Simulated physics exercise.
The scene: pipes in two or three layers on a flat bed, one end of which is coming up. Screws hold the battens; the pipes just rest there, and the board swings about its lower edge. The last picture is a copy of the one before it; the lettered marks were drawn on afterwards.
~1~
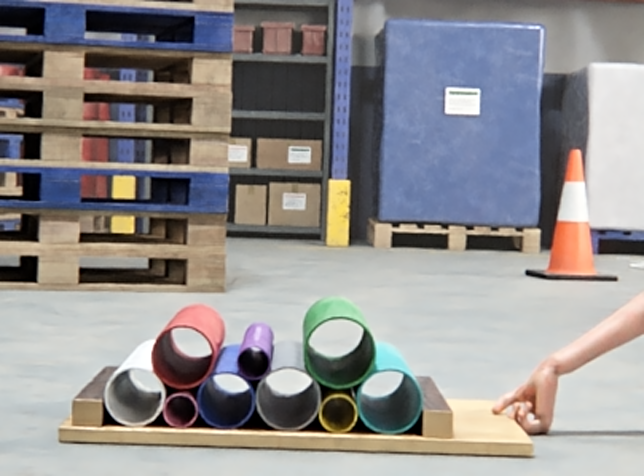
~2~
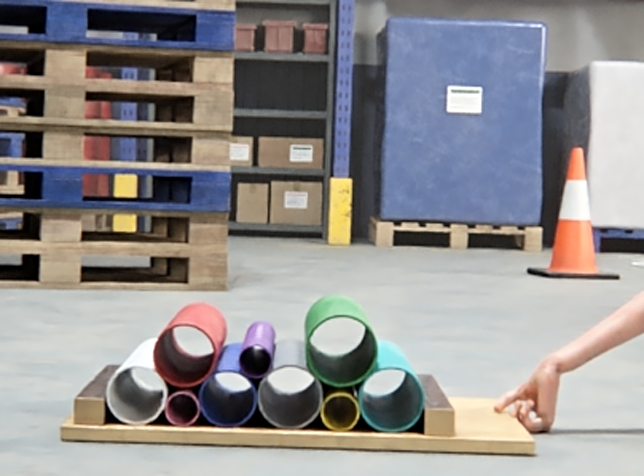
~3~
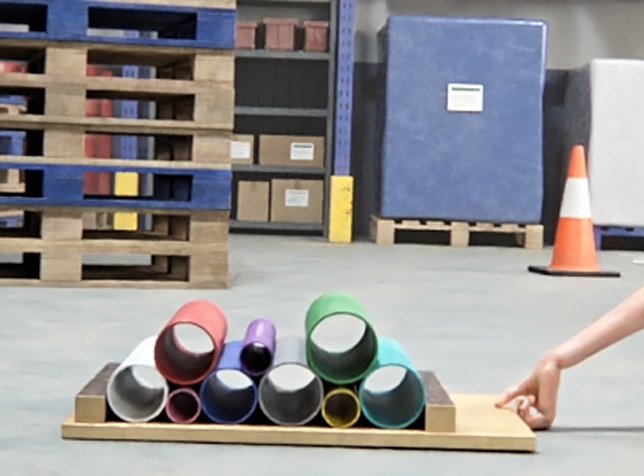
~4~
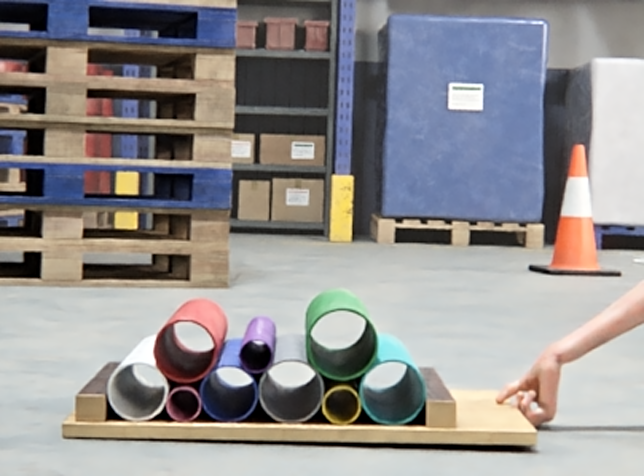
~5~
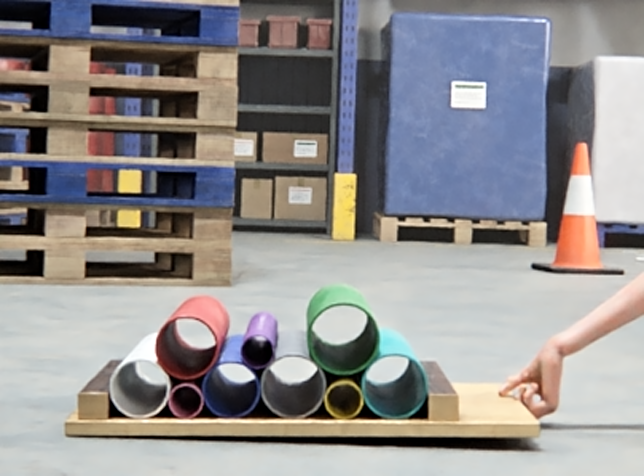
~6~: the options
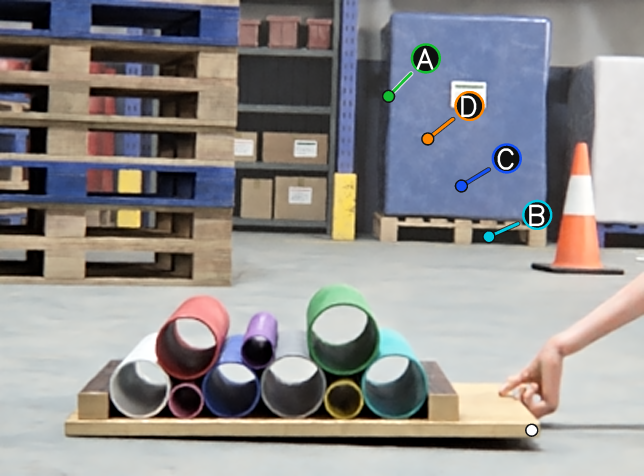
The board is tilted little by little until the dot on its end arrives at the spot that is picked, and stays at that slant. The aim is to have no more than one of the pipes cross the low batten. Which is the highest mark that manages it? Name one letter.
At most to D.
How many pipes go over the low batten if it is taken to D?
With D, none.
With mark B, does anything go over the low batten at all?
No.
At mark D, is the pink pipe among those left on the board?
The pink pipe: Yes.
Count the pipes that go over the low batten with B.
With B, none.
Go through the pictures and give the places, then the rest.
The first picture shows pink pipe (180, 410); blue pipe (226, 400); grey pipe (288, 399).
The second picture shows grey pipe (290, 397); yellow pipe (340, 412).
The third picture shows board (300, 402); yellow pipe (341, 409); turquoise pipe (392, 396); white pipe (137, 393).
The fourth picture shows board (300, 400); white pipe (138, 391); pink pipe (184, 405).
The fifth picture shows board (303, 395); white pipe (140, 388); pink pipe (186, 401).
On the marked copy, A at (389, 97); B at (489, 237); C at (461, 186); D at (428, 139); the white dot at (531, 430).
Following D. Soon after the start, board at 21°.
Later, board at 40°.
In the end, board at 40°, none over the low batten.
As for the rest, A two over the low batten (red, green); B none over the low batten; C none over the low batten.
